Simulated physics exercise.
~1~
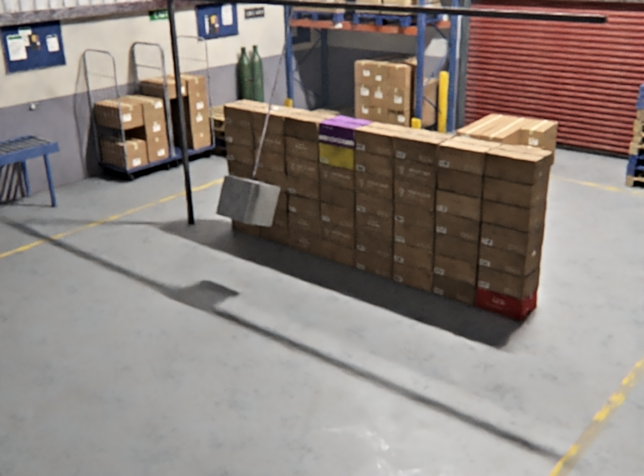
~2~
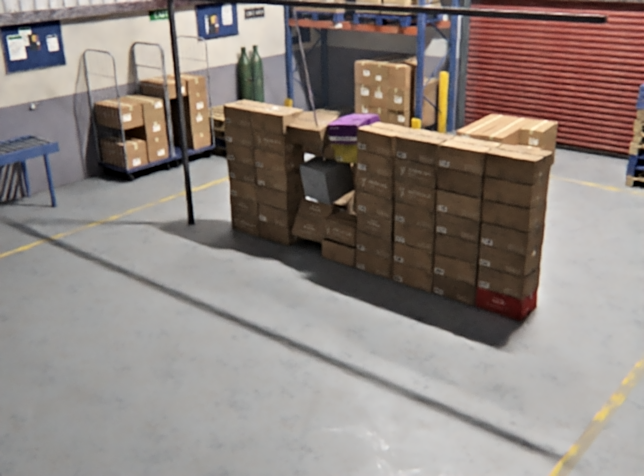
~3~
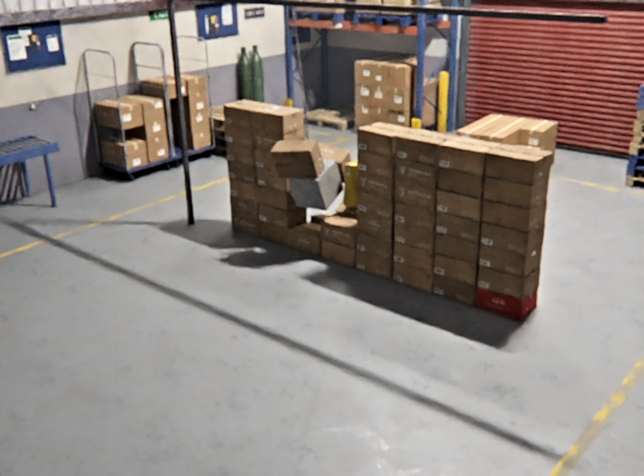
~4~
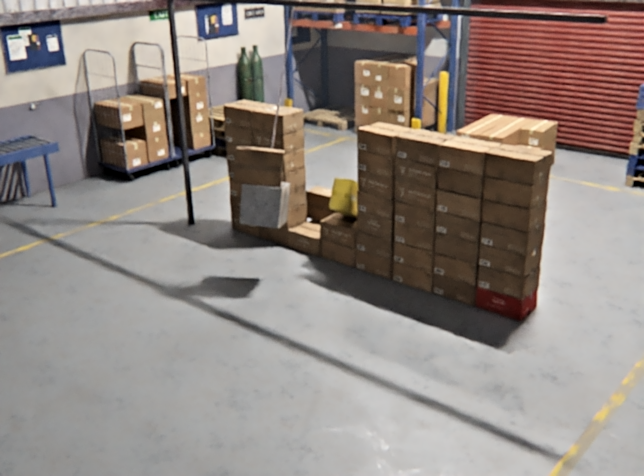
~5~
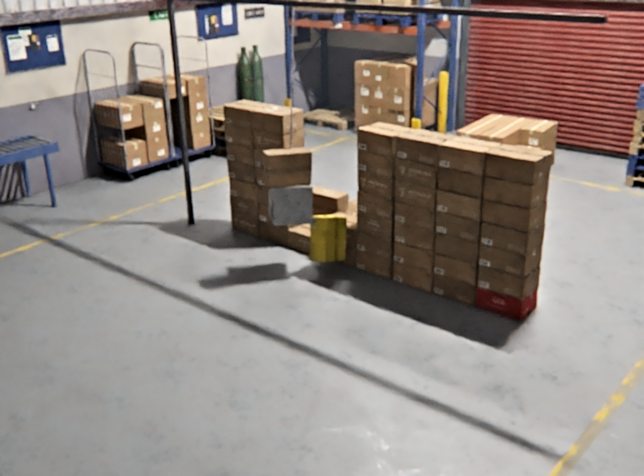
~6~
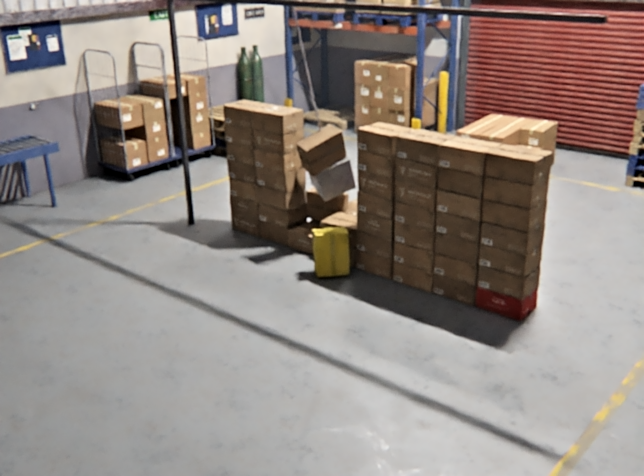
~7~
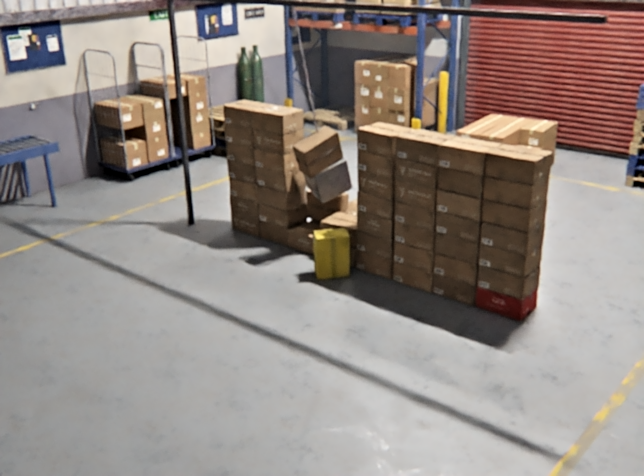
In a warehouse seen from a fixed, raised viewpoint, a long wall of brown cartons stands on the grey floor, with purple and yellow cartons near its upper middle and a red one at the bottom right corner. A grey block hanging on a line swings into the wall left of centre, knocking out cartons and tipping the purple and yellow ones. The purple carton drops out of sight as the block swings back, then returns. The yellow carton tumbles forward onto the floor. Finally, the block hangs tilted in the gap beside a leaning carton, the red one unmoved.
